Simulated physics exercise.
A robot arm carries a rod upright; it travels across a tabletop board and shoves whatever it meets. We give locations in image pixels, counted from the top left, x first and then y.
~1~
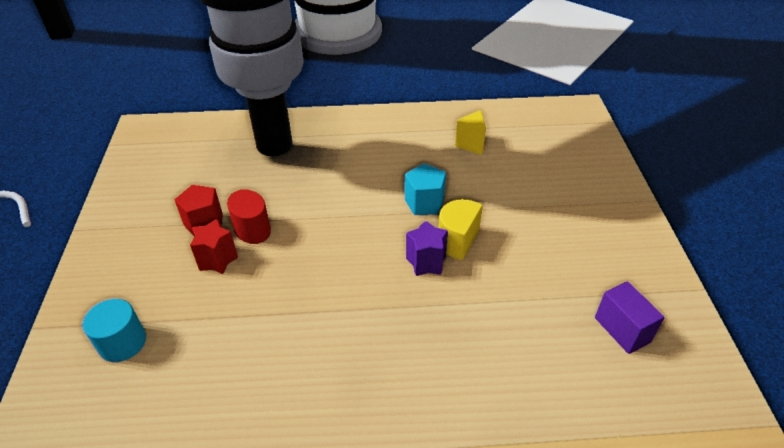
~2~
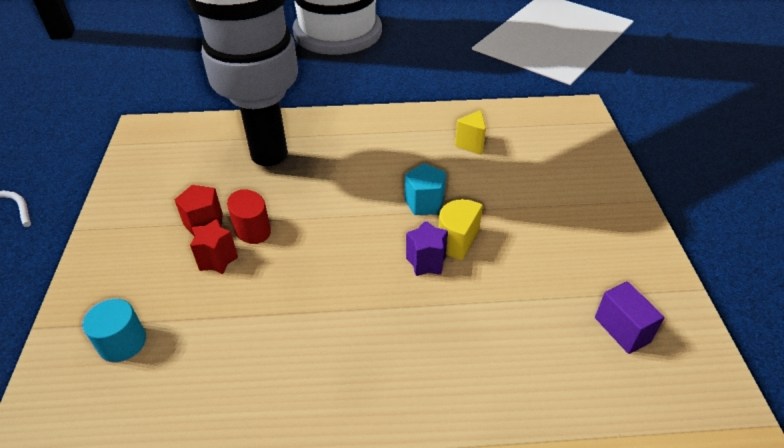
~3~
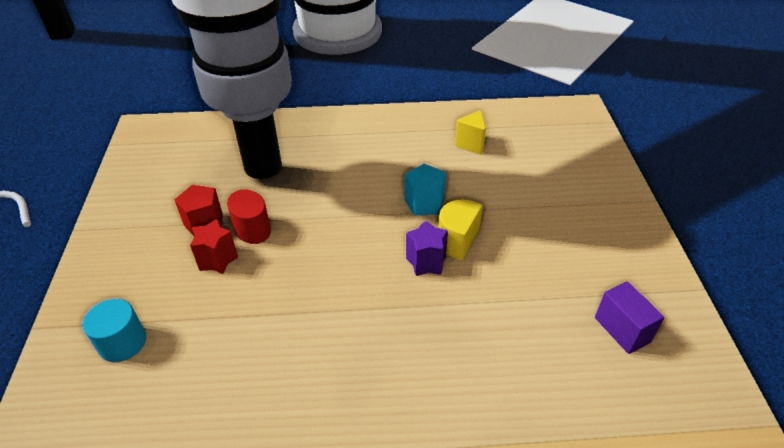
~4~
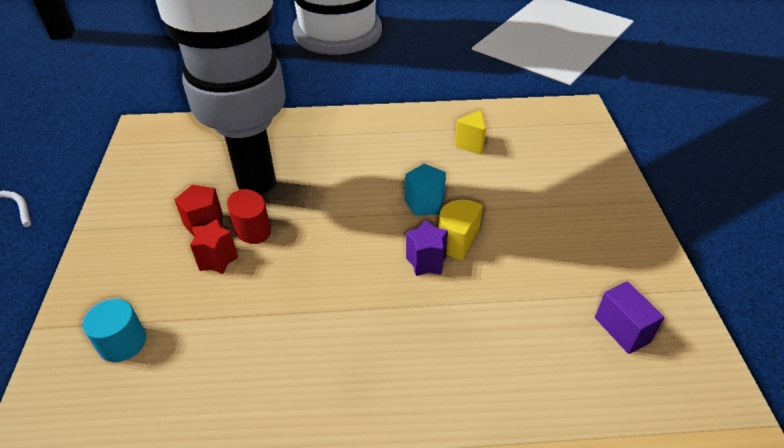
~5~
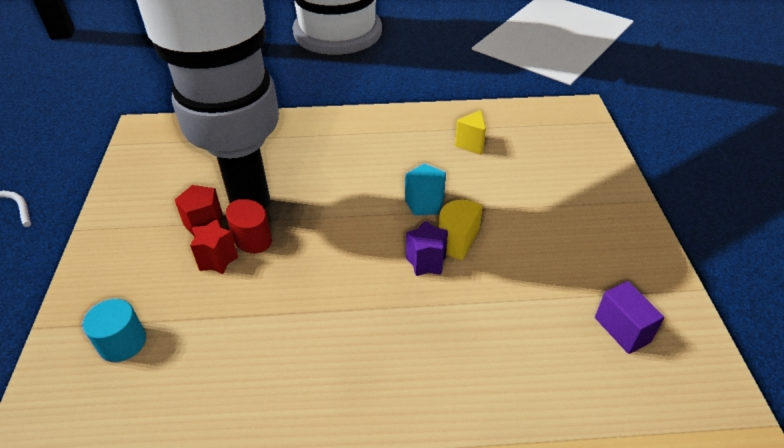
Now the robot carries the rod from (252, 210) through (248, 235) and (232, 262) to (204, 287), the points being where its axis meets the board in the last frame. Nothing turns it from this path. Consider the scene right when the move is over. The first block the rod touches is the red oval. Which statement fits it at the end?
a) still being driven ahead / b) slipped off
b (slipped off)
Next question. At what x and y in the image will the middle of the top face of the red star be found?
My estimate: (153, 266).
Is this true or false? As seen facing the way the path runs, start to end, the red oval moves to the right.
False.
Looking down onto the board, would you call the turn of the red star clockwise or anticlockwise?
It twists with the clock when seen from above.
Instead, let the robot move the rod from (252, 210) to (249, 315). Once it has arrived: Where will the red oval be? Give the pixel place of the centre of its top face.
Around pixel (276, 310).
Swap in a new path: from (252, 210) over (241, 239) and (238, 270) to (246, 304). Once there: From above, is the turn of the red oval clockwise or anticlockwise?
Spin direction: Counter-clockwise.
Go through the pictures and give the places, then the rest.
Tip of the rod at (275, 145), middles of tops, red pentagonal block at (196, 197), red star at (209, 233), red oval at (246, 203), in the first frame.
Rod at (269, 155), nothing pushed, in the second frame.
Rod at (263, 167), nothing pushed, in the third frame.
Rod at (257, 183), nothing pushed, in the fourth frame.
Rod at (250, 202), red pentagonal block at (196, 197), red star at (209, 233), red oval at (246, 212), in the fifth frame.
The first path, step by step. One third of the way, rod at (246, 228); red star at (206, 237), turned 30° clockwise; red oval at (248, 239), turned 20° anticlockwise.
Two thirds of the way, rod at (230, 254); red star at (183, 253), turned 70° clockwise; red oval at (249, 258), turned 70° anticlockwise.
At the end, rod at (201, 279); red pentagonal block unmoved; red star at (153, 266), turned 105° clockwise; red oval at (248, 261), turned 80° anticlockwise.
